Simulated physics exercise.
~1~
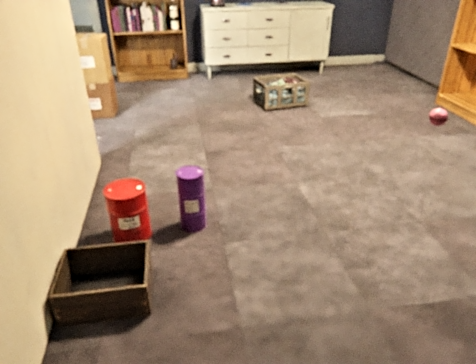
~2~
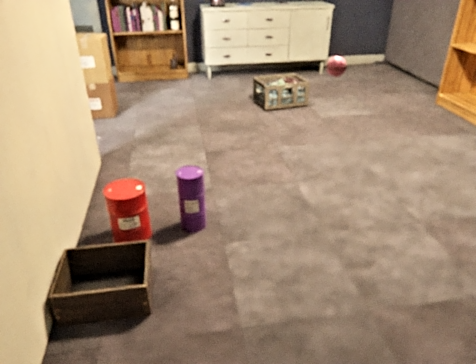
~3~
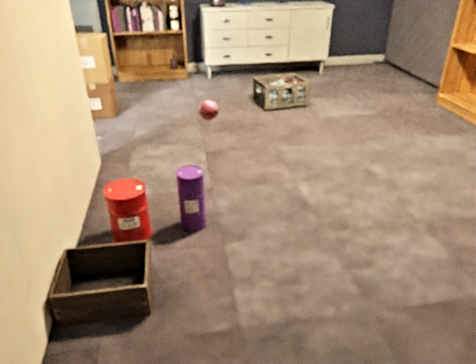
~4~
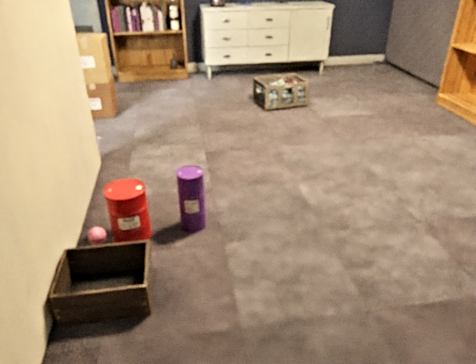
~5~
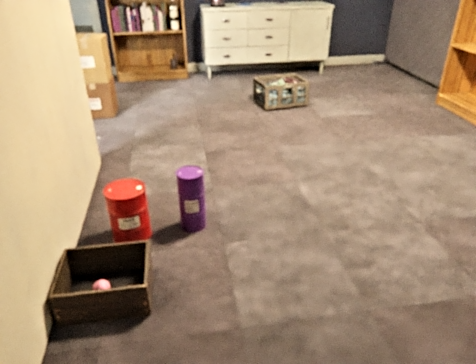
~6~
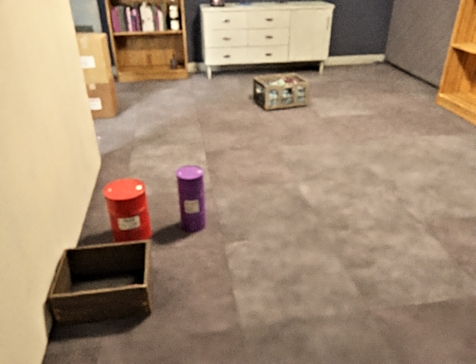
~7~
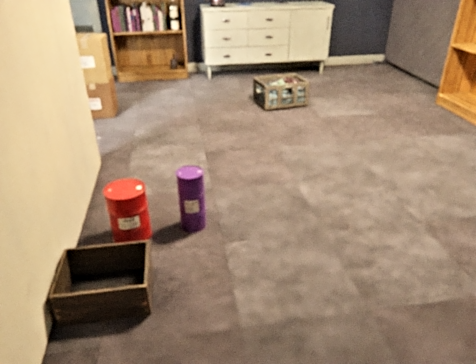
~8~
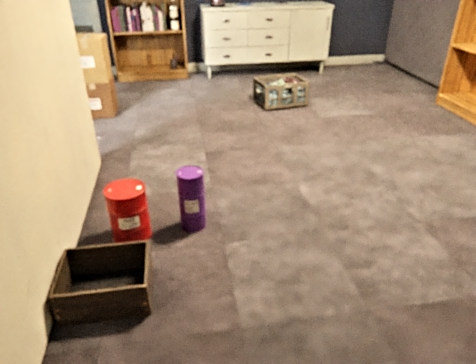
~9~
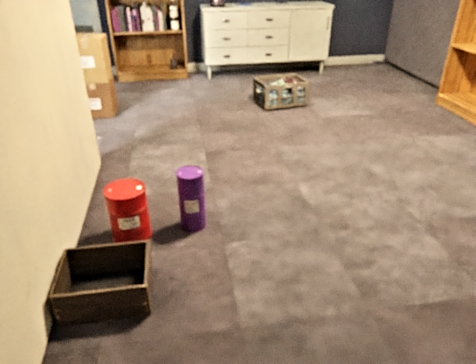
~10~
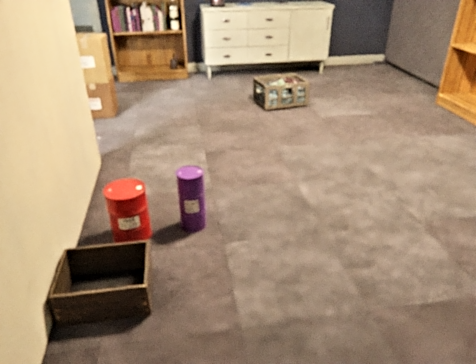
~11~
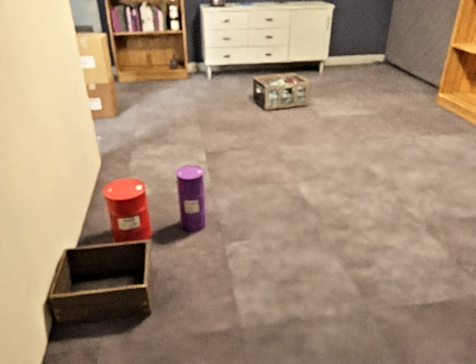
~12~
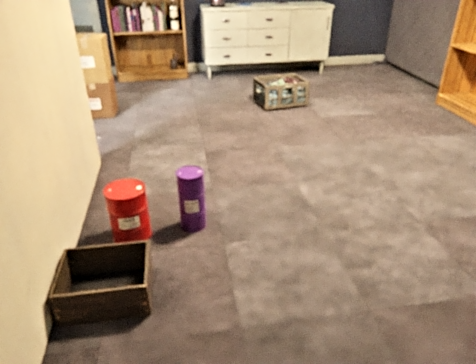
A long white dresser stands against the far wall of a room with a grey tiled floor, seen from a still, slightly raised viewpoint. A red canister and a purple canister stand at the left, behind an open, empty dark box near the pale wall, while a patterned case sits farther back. A pink ball appears at the right and travels left across the room, rising past the dresser and then dropping. It passes behind the red canister's left side and comes down inside the box. The ball then sinks out of sight behind the box's front wall, and both canisters remain standing in place.
